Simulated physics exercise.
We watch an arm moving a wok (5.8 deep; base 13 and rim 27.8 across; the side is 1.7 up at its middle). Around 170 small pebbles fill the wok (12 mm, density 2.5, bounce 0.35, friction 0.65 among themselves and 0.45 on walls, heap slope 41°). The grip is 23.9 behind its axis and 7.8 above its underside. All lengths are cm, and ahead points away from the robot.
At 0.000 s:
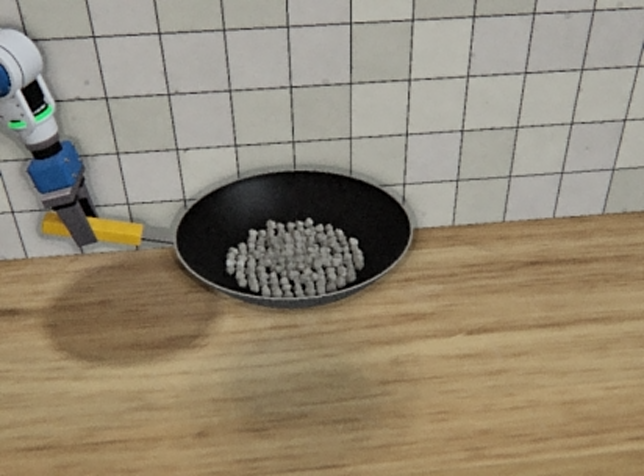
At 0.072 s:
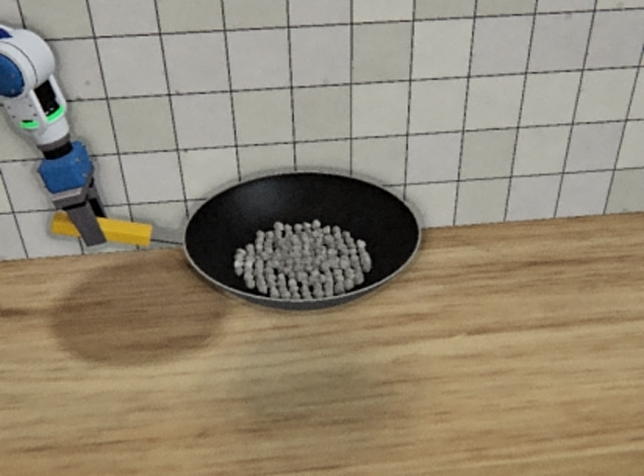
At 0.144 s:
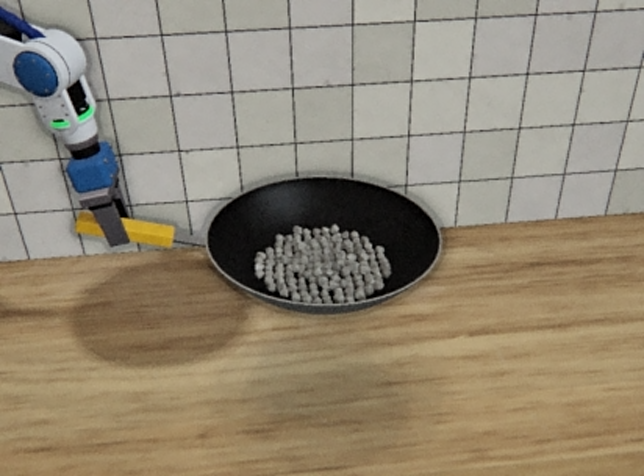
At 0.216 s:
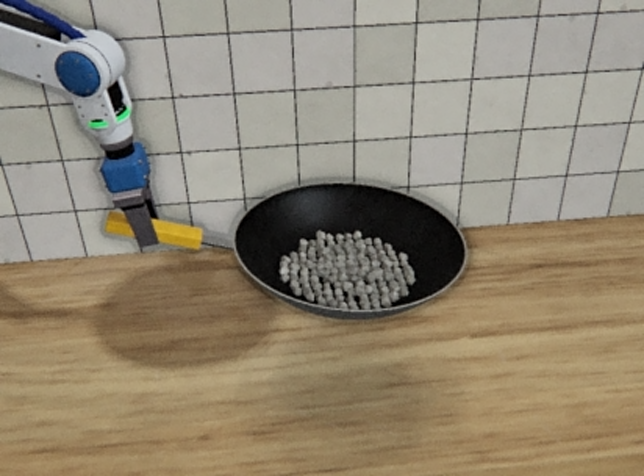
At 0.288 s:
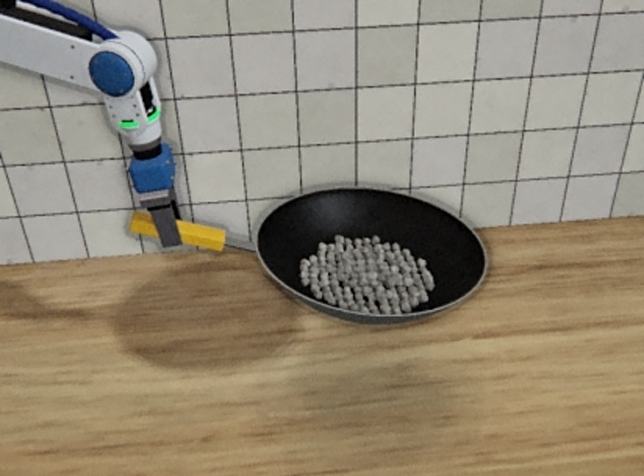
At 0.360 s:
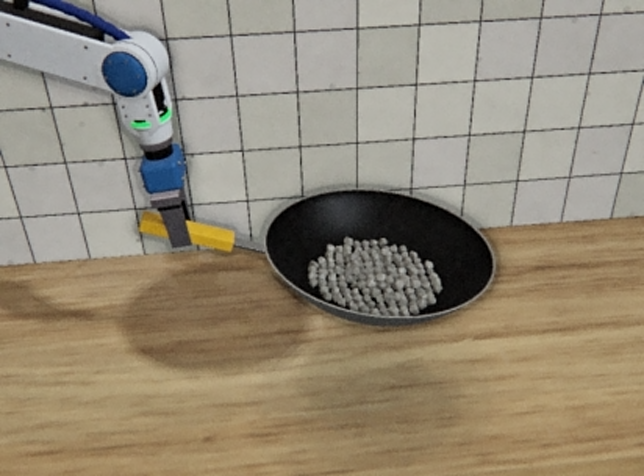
A robot arm gripping a yellow handle slid a dark wok full of small gray pebbles a short way to the right along a wooden counter by a tiled wall, tilting it slightly forward.
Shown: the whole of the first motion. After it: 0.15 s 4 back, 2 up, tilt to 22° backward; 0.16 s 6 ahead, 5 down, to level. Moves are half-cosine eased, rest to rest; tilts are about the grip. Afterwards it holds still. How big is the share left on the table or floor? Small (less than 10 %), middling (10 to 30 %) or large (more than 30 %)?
Share on the table or floor: Large (more than 30 %).
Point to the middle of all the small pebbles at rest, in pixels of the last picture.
Around (297, 393).
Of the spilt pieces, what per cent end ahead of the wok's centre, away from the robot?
Some 0 per cent.
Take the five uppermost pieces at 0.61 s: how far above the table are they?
About 47 cm.
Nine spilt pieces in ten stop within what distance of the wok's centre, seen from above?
Some 35 cm.
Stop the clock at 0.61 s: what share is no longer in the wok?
Near 100 per cent so far.
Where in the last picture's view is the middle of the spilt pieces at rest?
Around (235, 398).
After 0.48 s, tilted 20° backward, highest piece 37 above the table; 166 in the wok.
After 0.61 s, tilted 7° backward, highest piece 47 above the table; 4 in the wok, 162 in flight or on a rim.
After 0.87 s, level, highest piece 26 above the table; 75 in the wok, 52 on the table or floor, 39 in flight or on a rim.
After 1.92 s, level, highest piece 21 above the table; 91 on the table or floor, 75 in the wok.
At rest, 91 on the table or floor, 75 in the wok. That is 55 % on the table or floor.
